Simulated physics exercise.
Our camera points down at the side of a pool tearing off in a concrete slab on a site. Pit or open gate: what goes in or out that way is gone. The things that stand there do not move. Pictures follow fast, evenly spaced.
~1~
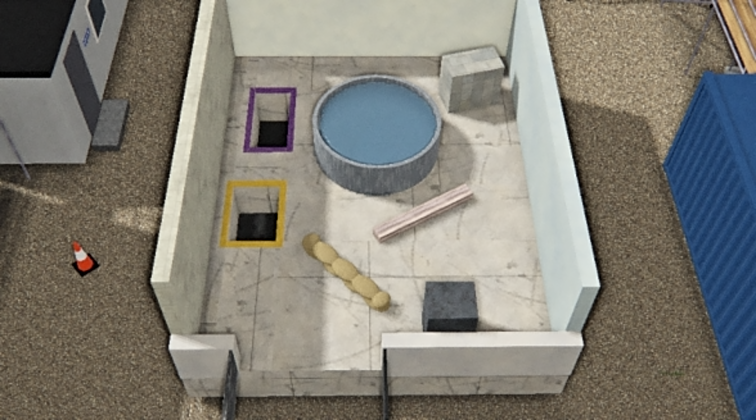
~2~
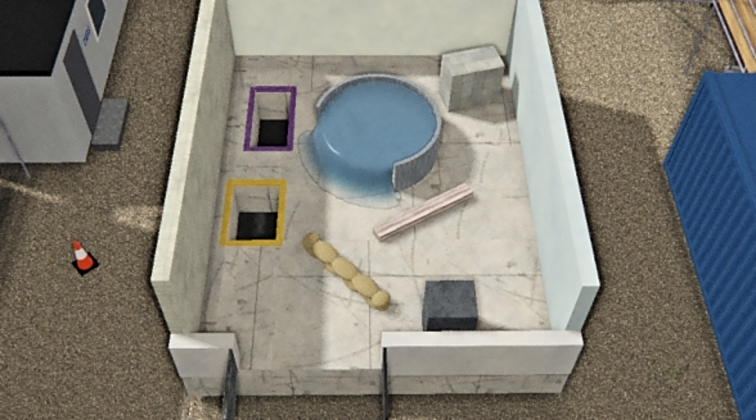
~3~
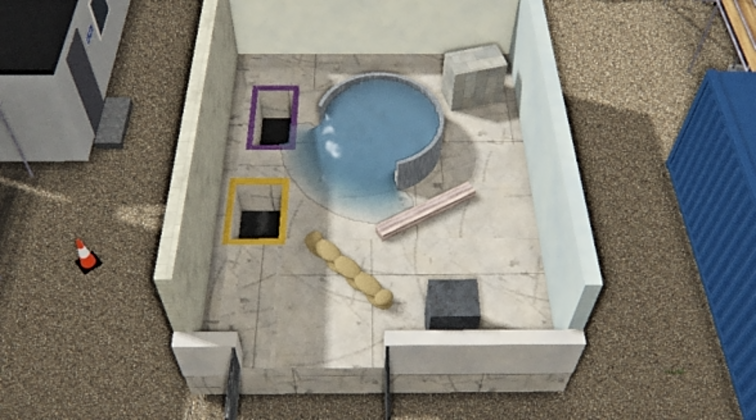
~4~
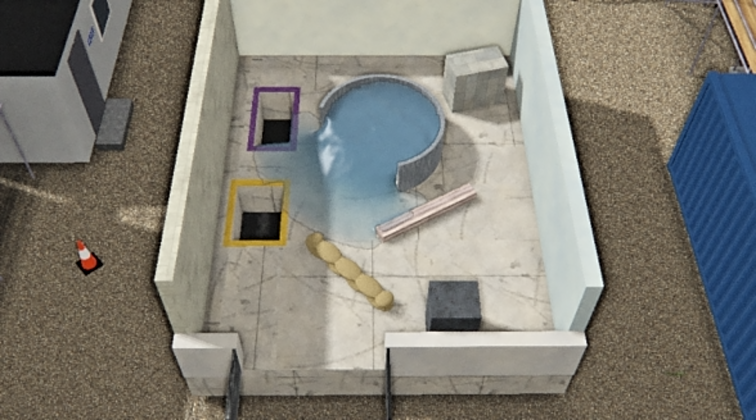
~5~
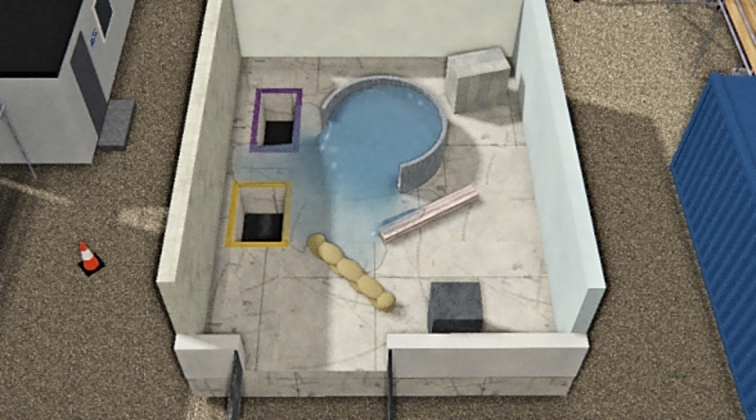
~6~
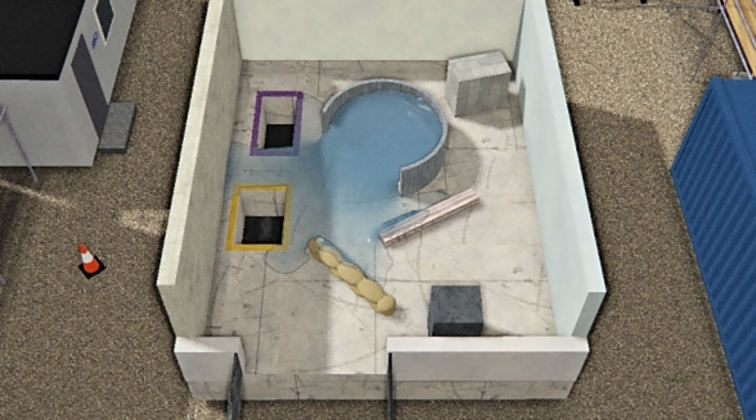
The side of a round pool on a concrete slab tore open, and blue water poured out toward the lower left, spreading past the purple-edged pit to the yellow-edged pit and the lumpy tan barrier.
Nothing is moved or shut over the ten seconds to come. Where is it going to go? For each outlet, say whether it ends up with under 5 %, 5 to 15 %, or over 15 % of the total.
Outcome: The gate ends up with a moderate portion - five to fifteen per cent; the yellow pit ends up with a large portion - topping fifteen per cent; the purple pit ends up with a moderate portion - five to fifteen per cent.
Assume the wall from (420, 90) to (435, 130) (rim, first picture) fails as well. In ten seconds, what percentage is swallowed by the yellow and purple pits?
I'd say the yellow pit gets around 4 percent and the purple pit around 20 percent.
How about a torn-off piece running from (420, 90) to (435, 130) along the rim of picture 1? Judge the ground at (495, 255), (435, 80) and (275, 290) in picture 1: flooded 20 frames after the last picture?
Taking them in order, I'd say swamped, swamped and not reached.
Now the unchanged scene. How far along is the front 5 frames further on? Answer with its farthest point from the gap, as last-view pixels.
I'd go with roughly (203, 350).
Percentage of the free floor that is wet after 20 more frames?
I'd put it at roughly 60 per cent.
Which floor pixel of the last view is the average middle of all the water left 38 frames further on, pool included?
My pick is pixel (388, 224).
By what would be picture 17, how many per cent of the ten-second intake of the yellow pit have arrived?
About 45 %.
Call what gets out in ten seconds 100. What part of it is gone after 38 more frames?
Near 85 in a hundred, I reckon.
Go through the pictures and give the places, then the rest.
The first frame shows still water in the round pool at (377, 122).
In the second frame, water pours out at (335, 171) and has run to (398, 198).
In the third frame, water pours out at (337, 170) and has run to (404, 216).
In the fourth frame, water pours out at (338, 173) and has run to (297, 117).
In the fifth frame, the front is at (240, 148), out from the gap at (340, 175).
In the sixth frame, water pours out at (341, 178) and has run to (374, 288).
A moment on, water covers 35 % of the floor; the gate 0 %, the yellow pit 11 %, the purple pit 4 %.
Next, water covers 50 % of the floor; the gate 0 %, the yellow pit 23 %, the purple pit 5 %.
Then, water covers 60 % of the floor; the gate 2 %, the yellow pit 34 %, the purple pit 7 %.
Later, water covers 75 % of the floor; the gate 5 %, the yellow pit 43 %, the purple pit 8 %.
In the end, water covers 80 % of the floor; the gate 8 %, the yellow pit 49 %, the purple pit 9 %.
